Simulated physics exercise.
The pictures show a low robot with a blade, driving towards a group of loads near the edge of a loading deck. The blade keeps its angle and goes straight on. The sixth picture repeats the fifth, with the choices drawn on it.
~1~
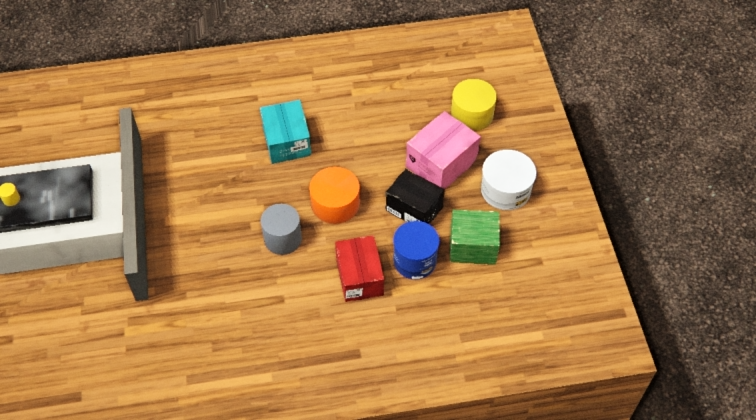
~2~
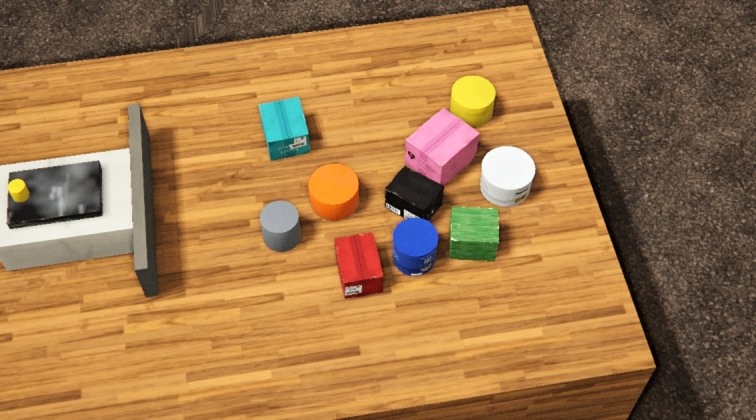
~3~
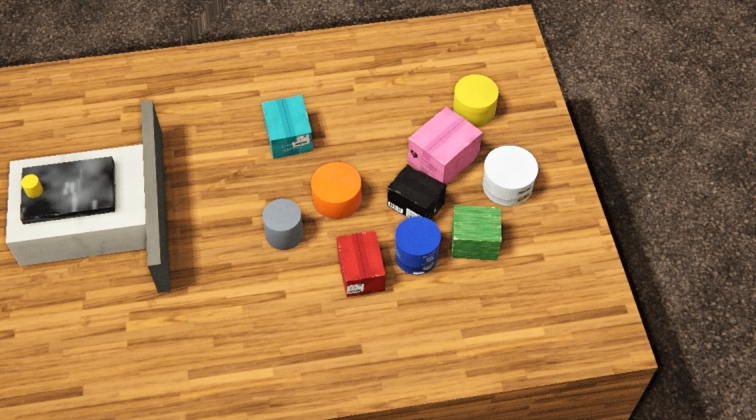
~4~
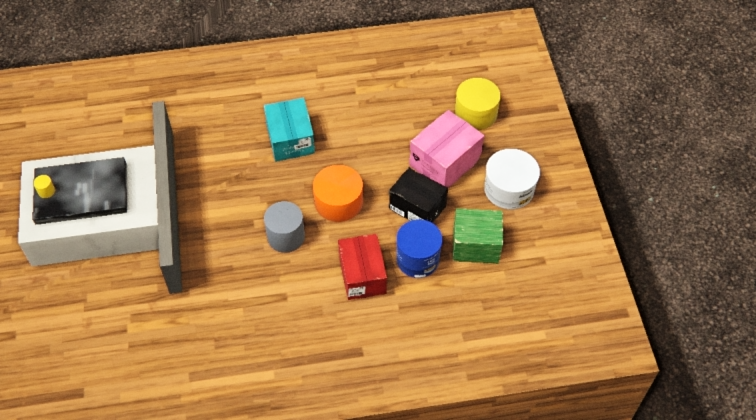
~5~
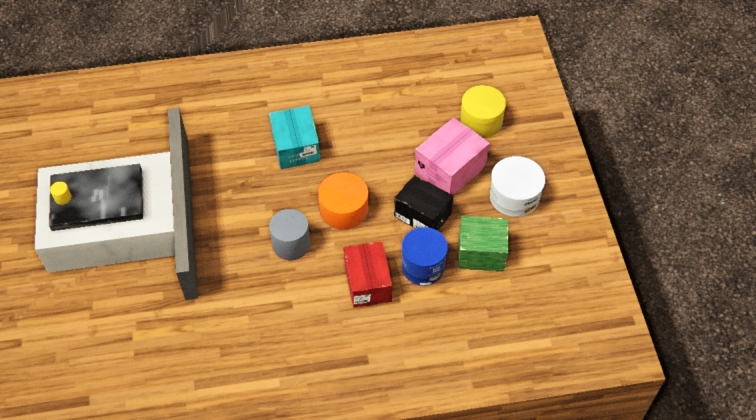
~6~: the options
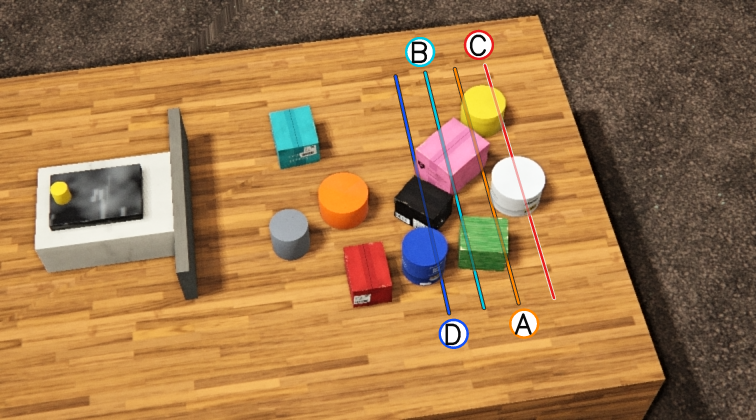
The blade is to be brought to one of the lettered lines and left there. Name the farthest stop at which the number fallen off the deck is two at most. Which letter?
No third one falls up to C.
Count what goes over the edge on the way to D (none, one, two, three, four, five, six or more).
By then, none.
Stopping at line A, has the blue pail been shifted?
Yes.
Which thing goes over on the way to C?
It is the white pail.
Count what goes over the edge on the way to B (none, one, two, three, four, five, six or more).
The count is none.
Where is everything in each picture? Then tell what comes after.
Black parcel (414, 200); pink box (443, 152); white pail (507, 181), in the first frame.
Robot (62, 192); turquoise parcel (285, 129), in the second frame.
Robot (76, 188); green crate (476, 233), in the third frame.
Robot (88, 188); orange canister (339, 194), in the fourth frame.
Robot (103, 195); red parcel (367, 274); black parcel (423, 206); pink box (451, 158), in the fifth frame.
On the marked copy, A at (484, 176); B at (452, 181); C at (517, 172); D at (420, 185).
With C. Early on, robot (229, 179); turquoise parcel (323, 135); grey canister (336, 230).
Further on, robot (352, 163); white pail (527, 184); green crate (532, 233).
At the end, robot (447, 150); white pail over the edge; pink box (575, 126); one fallen.
As for the rest, A is within the limit but short; B is within the limit but short; D is within the limit but short.
